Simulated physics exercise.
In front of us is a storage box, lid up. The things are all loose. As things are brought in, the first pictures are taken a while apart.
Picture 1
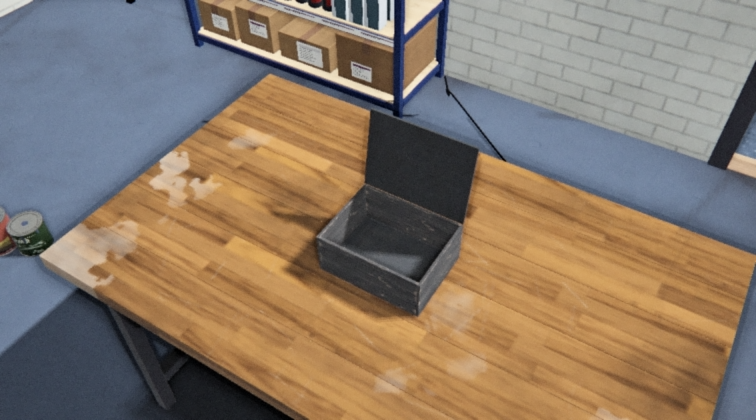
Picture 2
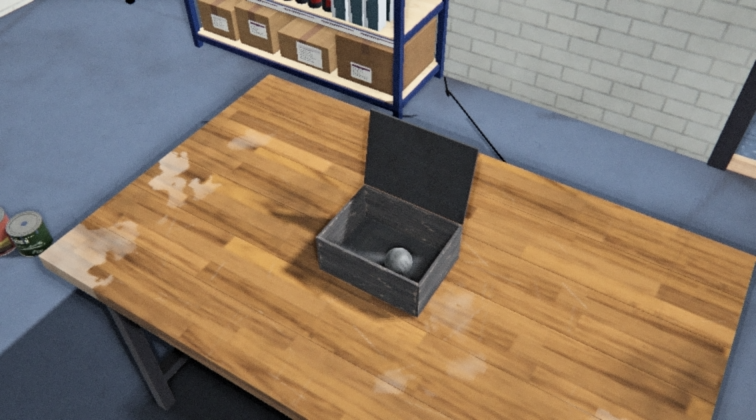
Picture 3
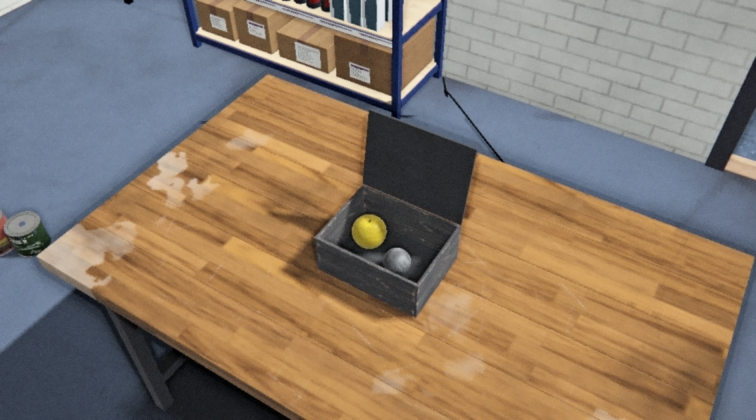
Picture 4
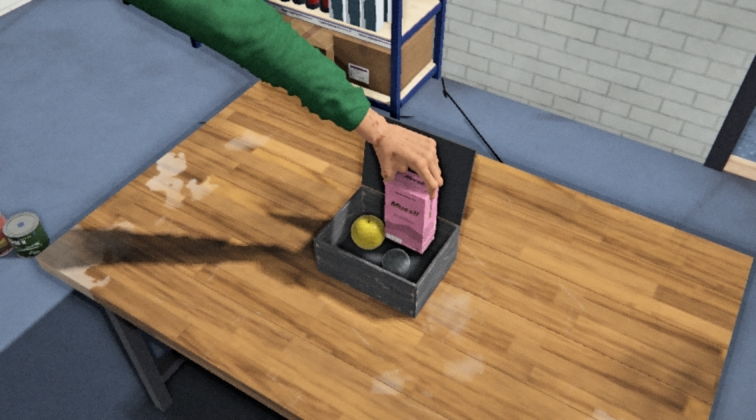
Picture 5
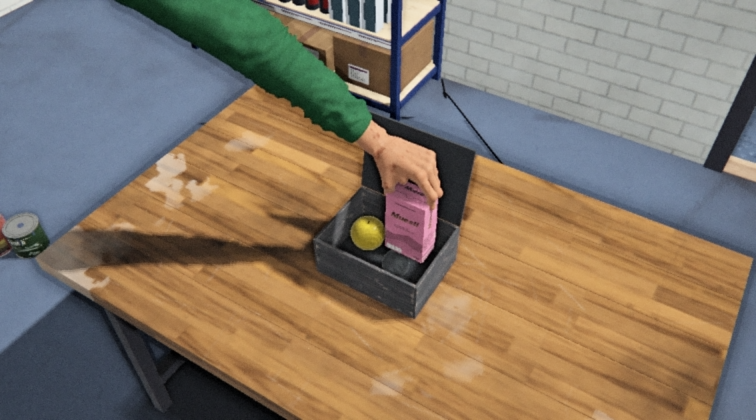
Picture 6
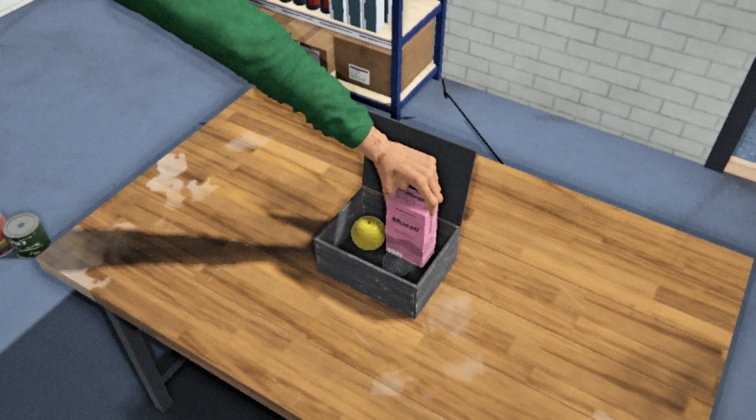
In an open box, a grey ball and yellow ball appear, then a hand lowers a pink packet.
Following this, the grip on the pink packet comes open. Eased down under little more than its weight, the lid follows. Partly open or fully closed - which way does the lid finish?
Partly open.
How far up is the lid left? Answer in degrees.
It stays some 25° above the rim.
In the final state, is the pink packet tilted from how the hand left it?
The pink packet ends up leaning.
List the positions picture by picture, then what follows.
In the first frame, the last thing is not in view yet.
In the second frame, the last thing is not in view yet; grey ball (398, 262).
In the third frame, the last thing is not in view yet; grey ball (397, 262).
In the fourth frame, on its way; pink packet (411, 211); grey ball (396, 262).
In the fifth frame, on its way; pink packet (411, 222); grey ball (396, 263).
In the sixth frame, in place under the hand; pink packet (411, 227).
Then, 0.40 s after the last picture, pink packet tipped 50° from how it was near (415, 237); grey ball rolled about its own width.
Then, 1.30 s after the last picture, lid 80° above the rim; pink packet tipped 48° from how it was near (415, 240); grey ball rolled well along.
Then, 1.90 s after the last picture, lid 48° above the rim; pink packet tipped 34° from how it was near (409, 250); grey ball rolled well along; yellow apple rolled a little.
Then, 3.60 s after the last picture, lid 27° above the rim; pink packet tipped 17° from how it was near (388, 256); grey ball rolled well along; yellow apple rolled a little.
At rest, lid 24° above the rim; moved from the start, pink packet and grey ball; yellow apple in place. Seen from the same camera at the end, pink packet near (385, 259).
